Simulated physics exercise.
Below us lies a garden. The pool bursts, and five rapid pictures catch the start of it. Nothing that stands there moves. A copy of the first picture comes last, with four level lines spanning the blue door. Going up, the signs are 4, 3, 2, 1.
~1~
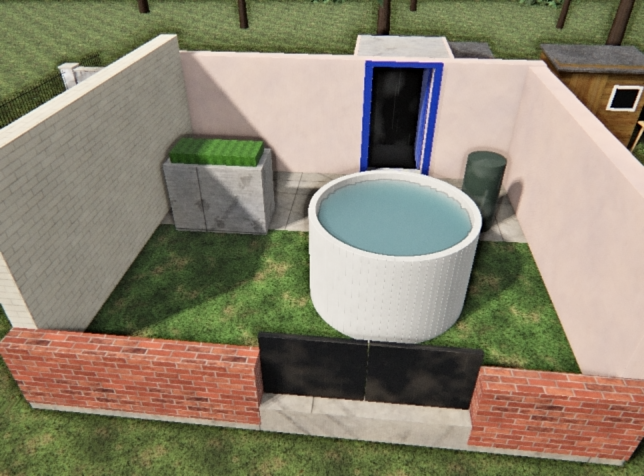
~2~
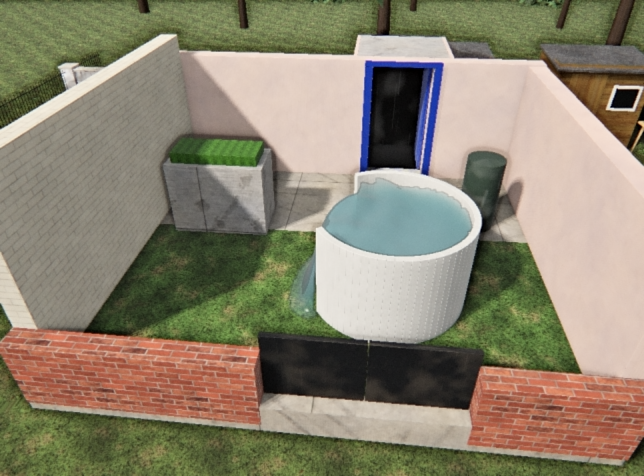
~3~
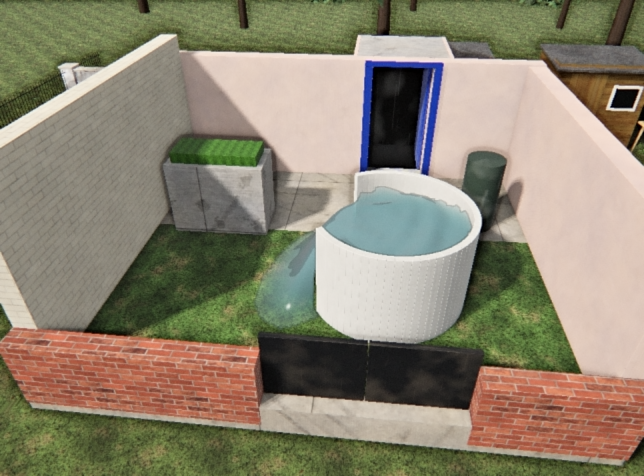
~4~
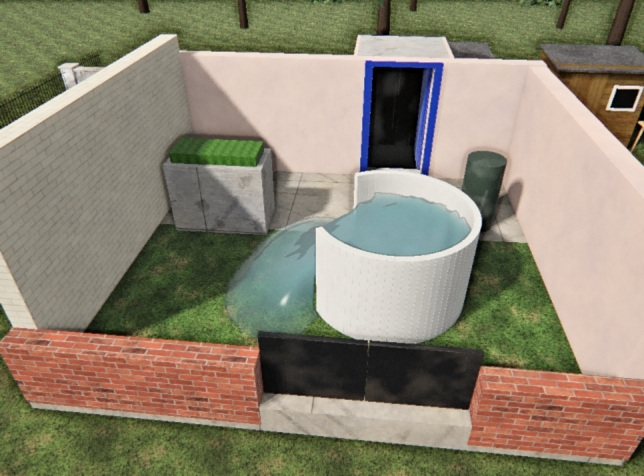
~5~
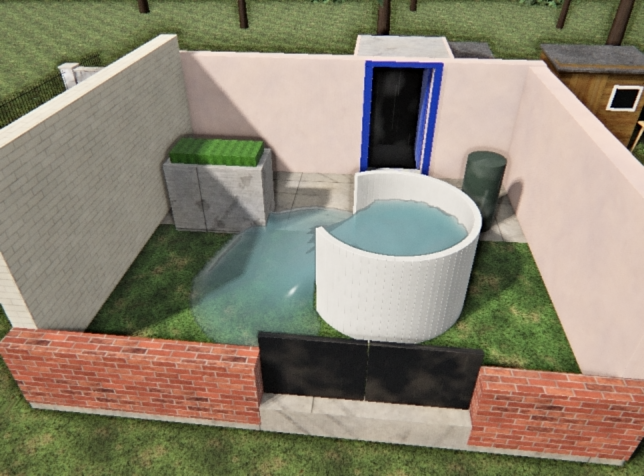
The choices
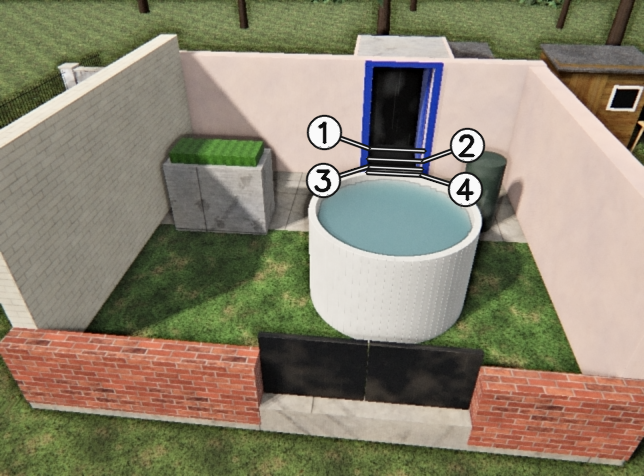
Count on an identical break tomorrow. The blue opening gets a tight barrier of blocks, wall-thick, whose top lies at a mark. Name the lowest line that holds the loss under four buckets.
Line 3.
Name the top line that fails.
4.
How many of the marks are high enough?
Three.
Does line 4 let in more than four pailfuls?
Yes.
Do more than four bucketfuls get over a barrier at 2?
No.
On the marked copy, 1 at (396, 149); 2 at (395, 160); 3 at (394, 168); 4 at (394, 173); from the bottom up 4, 3, 2, 1.
With 1, nothing gets over.
With 2, nothing gets over.
With 3, nothing gets over.
With 4, about 10 bucketfuls get in.
